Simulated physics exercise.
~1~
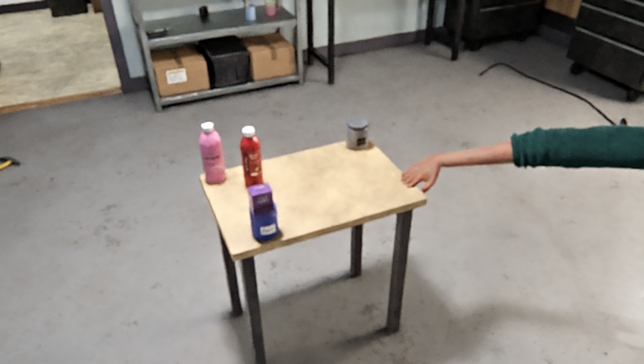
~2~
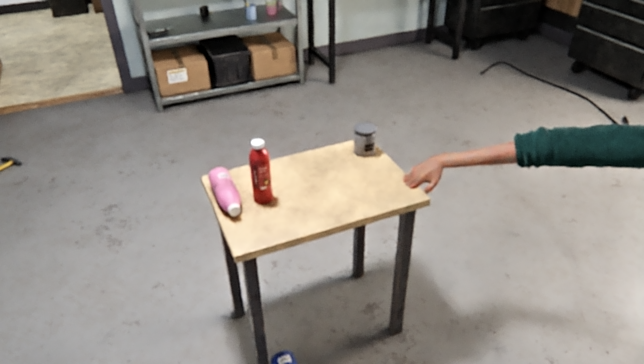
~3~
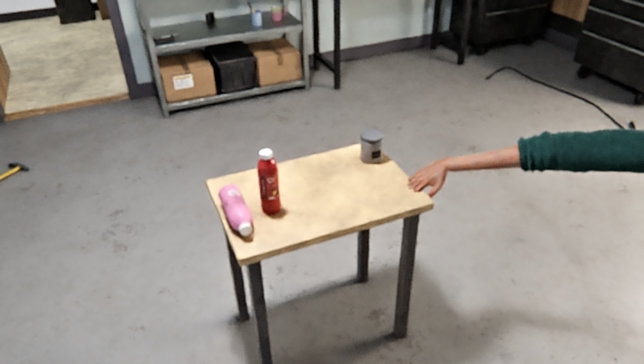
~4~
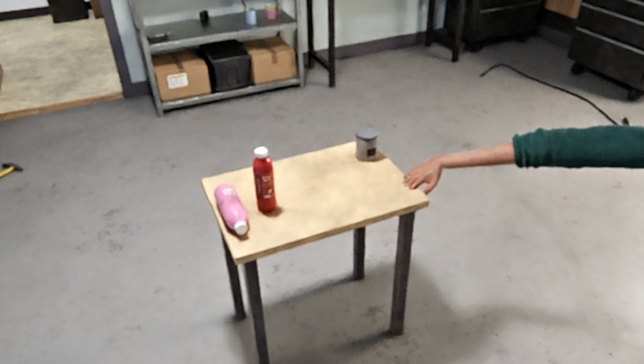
A hand gripped the corner of a small wooden table as the purple packet and blue jar went off the front and the pink bottle toppled onto its side, while the red bottle and grey jar shifted slightly but stayed upright.
